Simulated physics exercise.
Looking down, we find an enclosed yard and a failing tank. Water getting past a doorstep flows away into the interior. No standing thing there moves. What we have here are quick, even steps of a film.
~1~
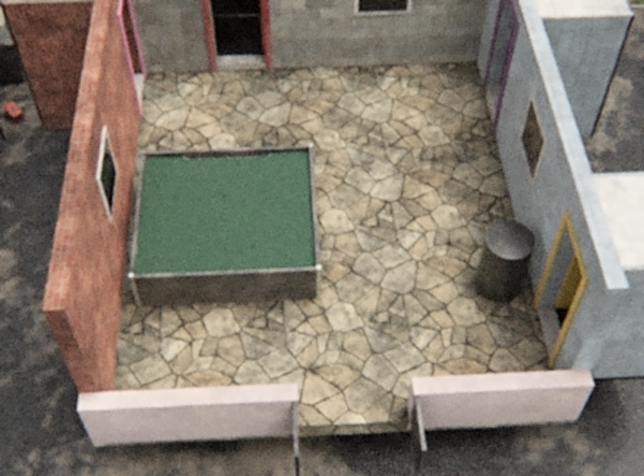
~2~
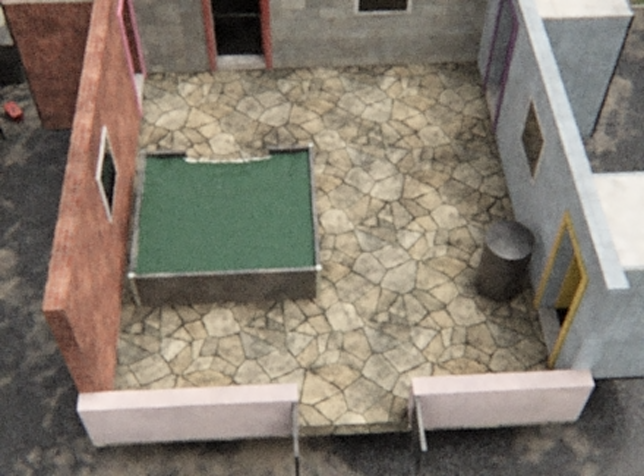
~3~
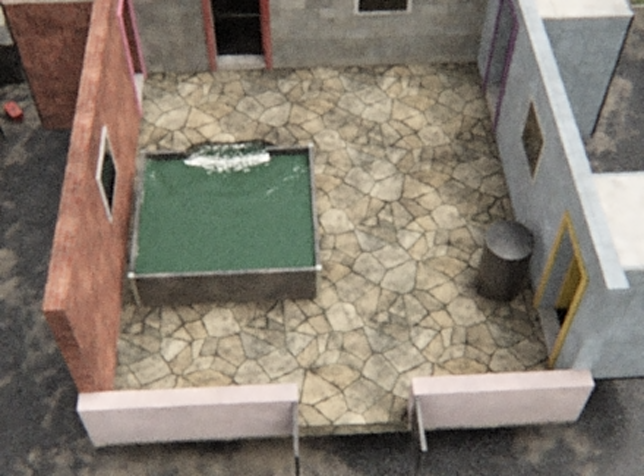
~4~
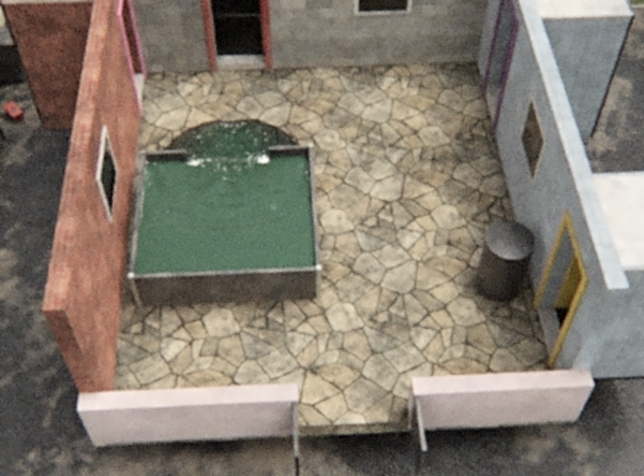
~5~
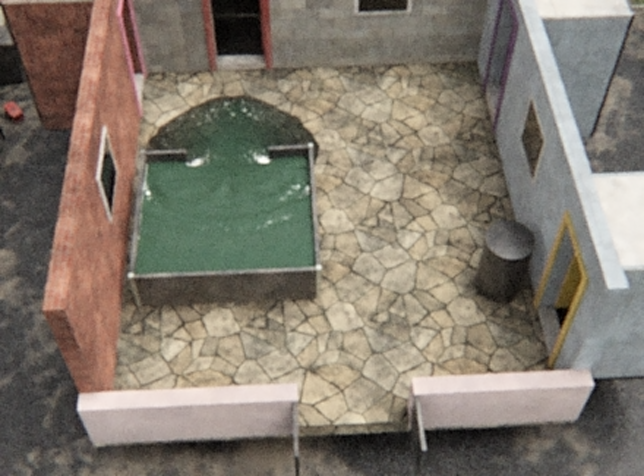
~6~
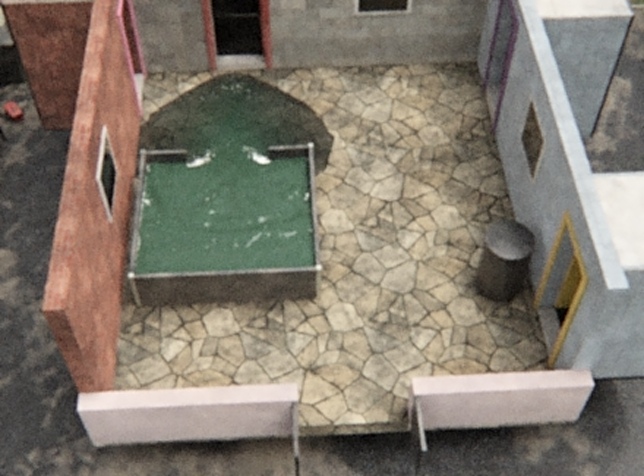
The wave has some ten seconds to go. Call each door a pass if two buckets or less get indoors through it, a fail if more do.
Red door: Fail, yellow door: Pass, pink door: Fail, purple door: Pass.
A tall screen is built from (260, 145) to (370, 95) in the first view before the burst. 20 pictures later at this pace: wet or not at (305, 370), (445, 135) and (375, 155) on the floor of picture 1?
In order: Untouched, soaked, soaked.
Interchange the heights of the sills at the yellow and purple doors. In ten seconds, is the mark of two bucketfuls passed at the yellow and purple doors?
Yellow door falls short, purple door goes past the mark.
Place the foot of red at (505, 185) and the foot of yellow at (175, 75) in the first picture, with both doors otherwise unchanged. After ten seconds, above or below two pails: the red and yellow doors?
Well, the red door falls below the limit, but the yellow door overflows.
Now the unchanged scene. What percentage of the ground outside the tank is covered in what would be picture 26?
About 35 percent.
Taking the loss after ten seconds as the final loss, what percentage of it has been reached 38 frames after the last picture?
I'd put it near 85 in a hundred.
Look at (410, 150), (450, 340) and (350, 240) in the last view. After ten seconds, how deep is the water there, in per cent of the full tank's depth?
Around 10, 4 and 8 %.
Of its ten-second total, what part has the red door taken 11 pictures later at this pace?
It works out at roughly 40 percent of the ten-second total.
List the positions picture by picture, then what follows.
The tank at (227, 211) is whole and still, in the first frame.
The front is at a hidden place, out from the gap on the tank's far side, in the second frame.
The front is at a hidden place, out from the gap on the tank's far side, in the third frame.
The front is at (258, 123), out from the gap on the tank's far side, in the fourth frame.
Water pours out on the tank's far side and has run to (247, 100), in the fifth frame.
Water pours out on the tank's far side and has run to (231, 75), in the sixth frame.
A moment on, water covers 25 % of the floor; the red door over two buckets in, the yellow door not reached, the pink door wet at the sill, nothing in, the purple door not reached.
Next, water covers 30 % of the floor; the red door far over two buckets in, the yellow door not reached, the pink door over two buckets in, the purple door not reached.
Then, water covers 35 % of the floor; the red door far over two buckets in, the yellow door not reached, the pink door far over two buckets in, the purple door wet at the sill, nothing in.
Later, water covers 60 % of the floor; the red door far over two buckets in, the yellow door wet at the sill, nothing in, the pink door far over two buckets in, the purple door wet at the sill, nothing in.
In the end, water covers 95 % of the floor; the red door far over two buckets in, the yellow door wet at the sill, nothing in, the pink door far over two buckets in, the purple door wet at the sill, nothing in.
